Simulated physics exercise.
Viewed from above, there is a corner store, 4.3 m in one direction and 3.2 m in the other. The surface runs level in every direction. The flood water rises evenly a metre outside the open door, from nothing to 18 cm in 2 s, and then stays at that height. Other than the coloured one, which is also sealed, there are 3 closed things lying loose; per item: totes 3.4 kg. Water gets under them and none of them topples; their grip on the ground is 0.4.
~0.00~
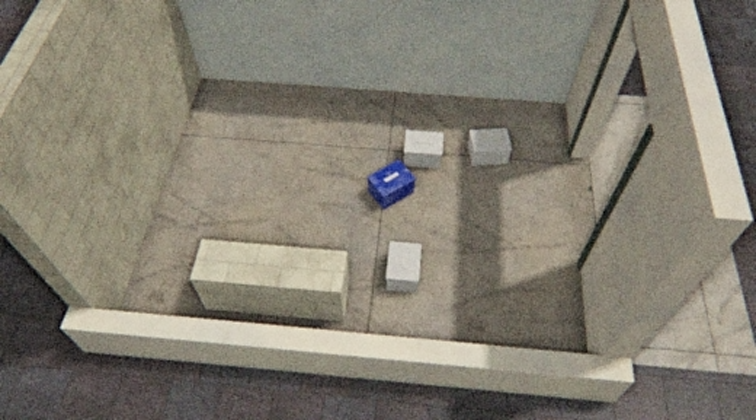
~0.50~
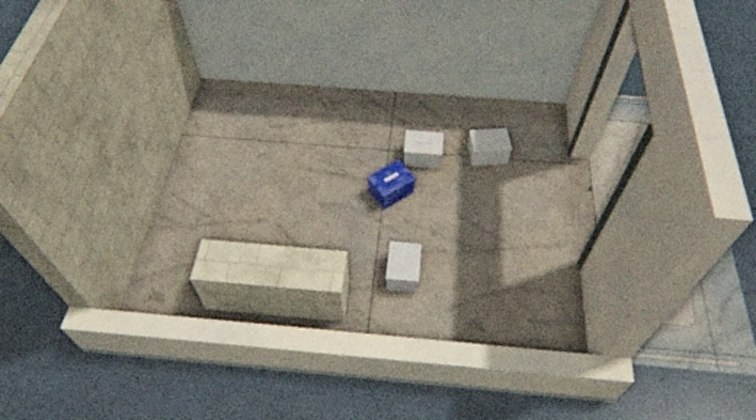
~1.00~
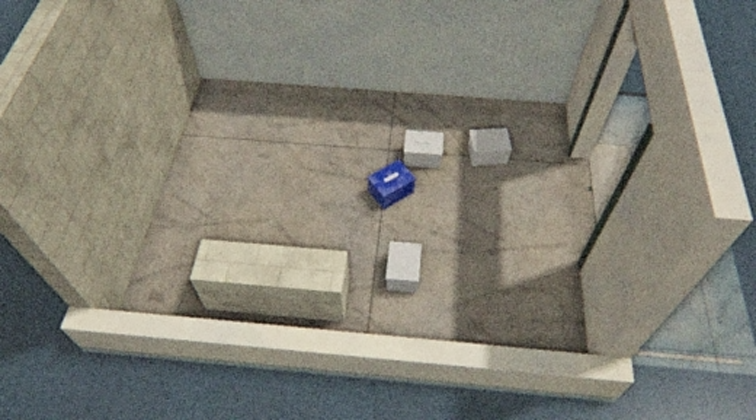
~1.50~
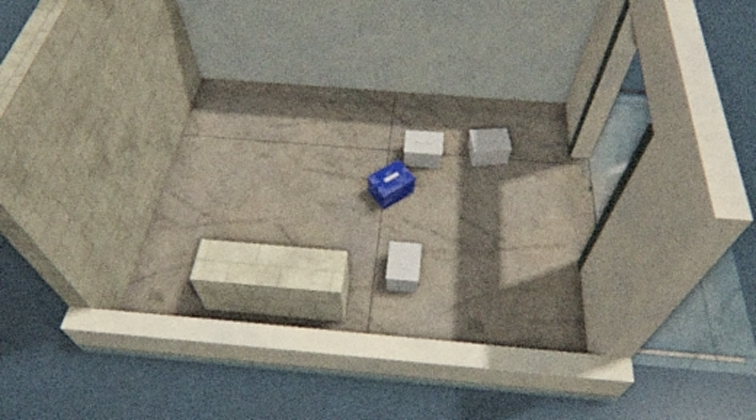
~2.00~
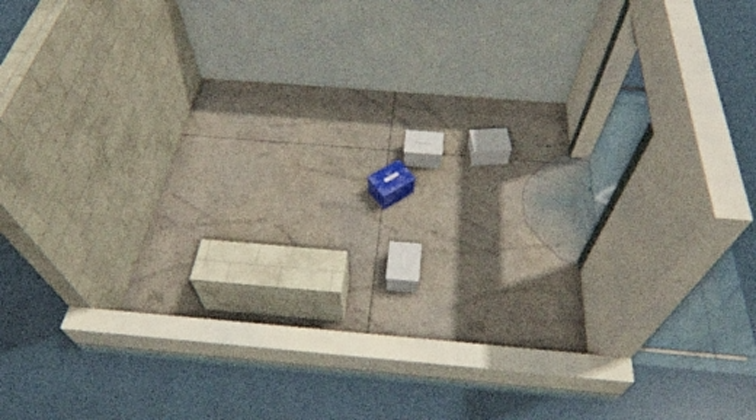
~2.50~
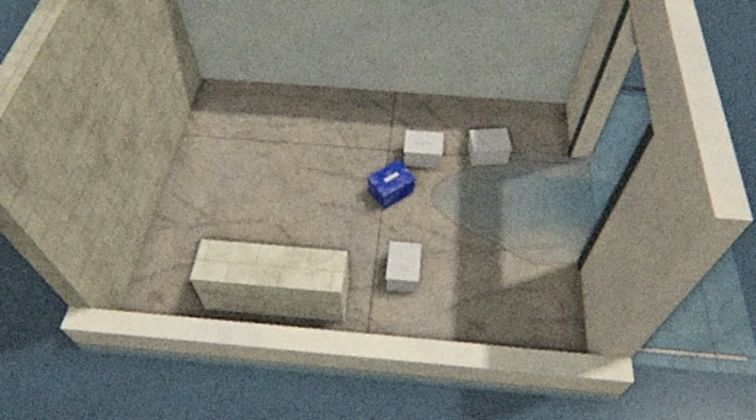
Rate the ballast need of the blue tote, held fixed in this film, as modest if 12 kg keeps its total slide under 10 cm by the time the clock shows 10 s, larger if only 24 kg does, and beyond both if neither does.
Ballast need: Larger.
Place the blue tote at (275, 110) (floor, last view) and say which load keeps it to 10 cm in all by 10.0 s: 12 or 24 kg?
Looking at the loads, only the heavier keeps it.
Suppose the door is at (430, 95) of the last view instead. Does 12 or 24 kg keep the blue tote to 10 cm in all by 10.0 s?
That way, only the big mass suffices.
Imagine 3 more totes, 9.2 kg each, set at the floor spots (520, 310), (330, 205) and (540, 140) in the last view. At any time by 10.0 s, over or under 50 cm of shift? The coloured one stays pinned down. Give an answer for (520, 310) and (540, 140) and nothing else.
First stays inside, then stays inside.
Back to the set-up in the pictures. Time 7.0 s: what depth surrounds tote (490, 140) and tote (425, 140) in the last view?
I'd put it at 8 cm and 8 cm respectively.
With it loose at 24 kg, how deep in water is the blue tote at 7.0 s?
About 5 cm.
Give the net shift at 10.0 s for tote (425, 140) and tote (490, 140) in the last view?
Respectively 80 and 250 cm.
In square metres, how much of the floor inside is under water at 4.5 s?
Near 10.5 m2 in all.
After 3.5 s the blue tote would be 15 cm from its start with 12 kg and 0 cm from its start with 24 kg; 6 cm of water round it then.
After 4.5 s the blue tote would be 43 cm from its start with 12 kg and 0 cm from its start with 24 kg; 5 cm of water round it then.
After 7.0 s the blue tote would be 49 cm from its start with 12 kg and 0 cm from its start with 24 kg; 5 cm of water round it then.
After 10.0 s the blue tote would be 135 cm from its start with 12 kg and 0 cm from its start with 24 kg; 11 cm of water round it then.
